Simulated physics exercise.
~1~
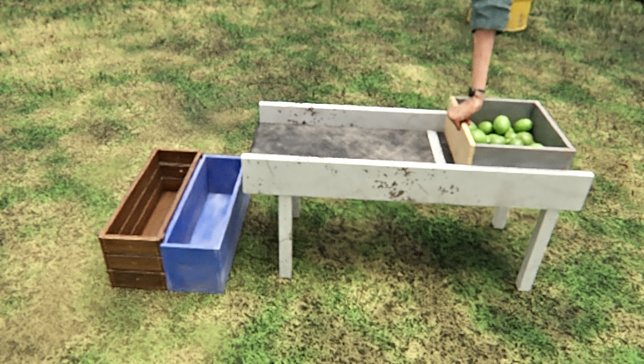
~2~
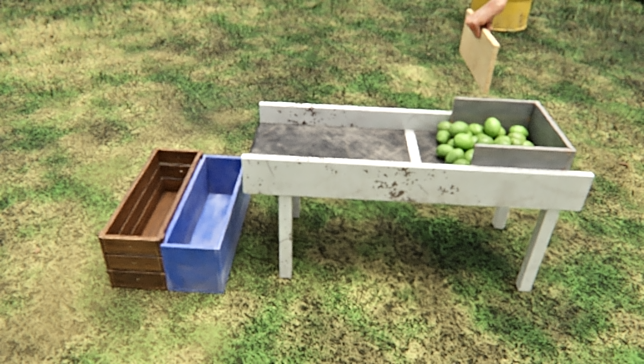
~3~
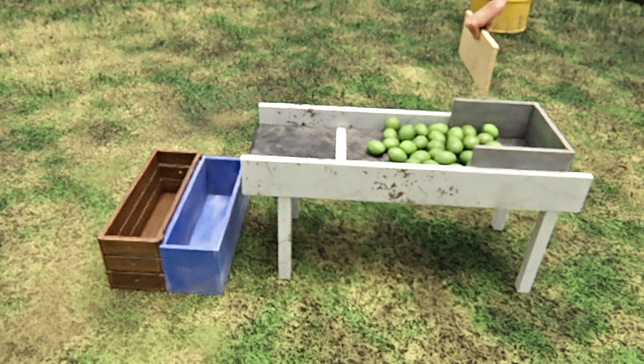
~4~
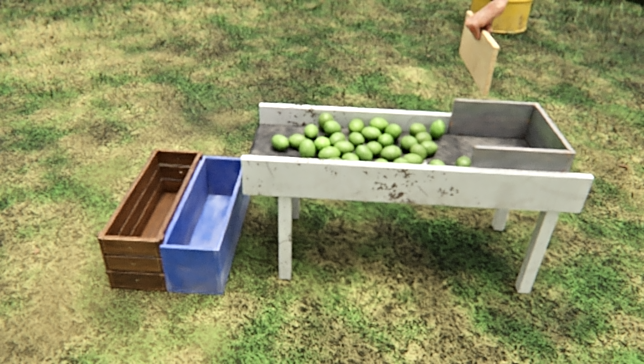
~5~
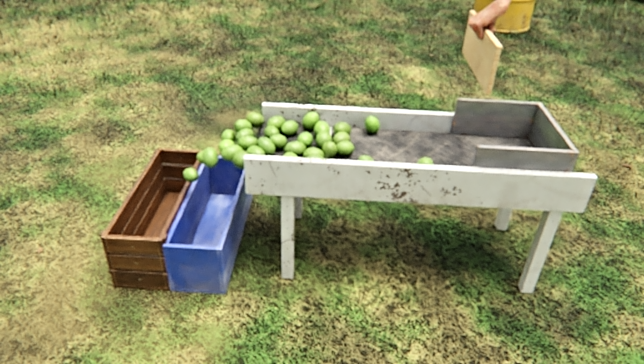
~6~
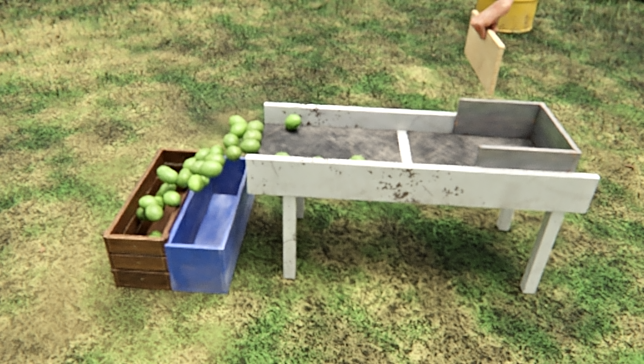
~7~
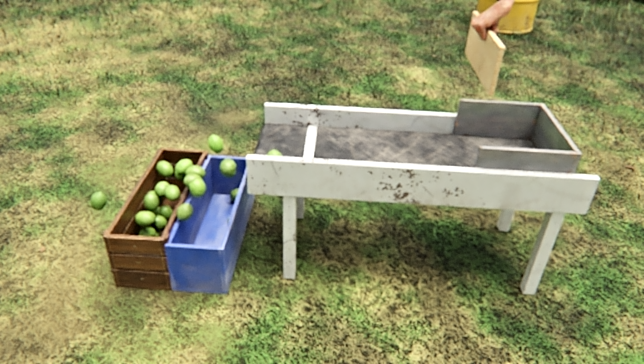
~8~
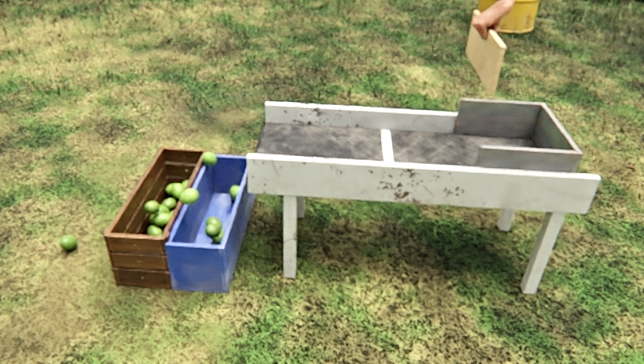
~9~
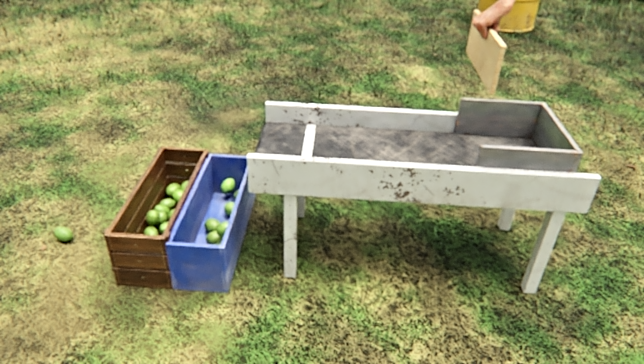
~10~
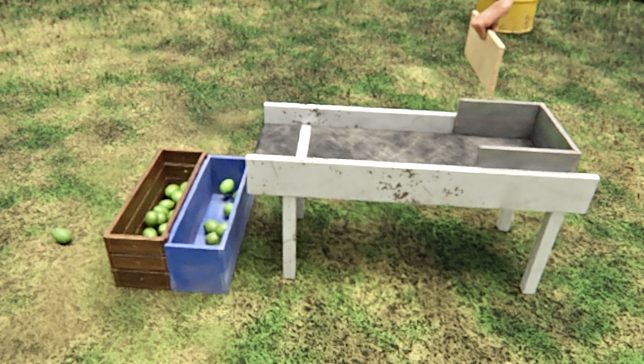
We see a hand lift a board from a grey pen of limes, and a belt carries the fruit left until it spills off the end. Most land in the brown wooden box, others settle in the blue tote, and one comes to rest on the grass beyond.
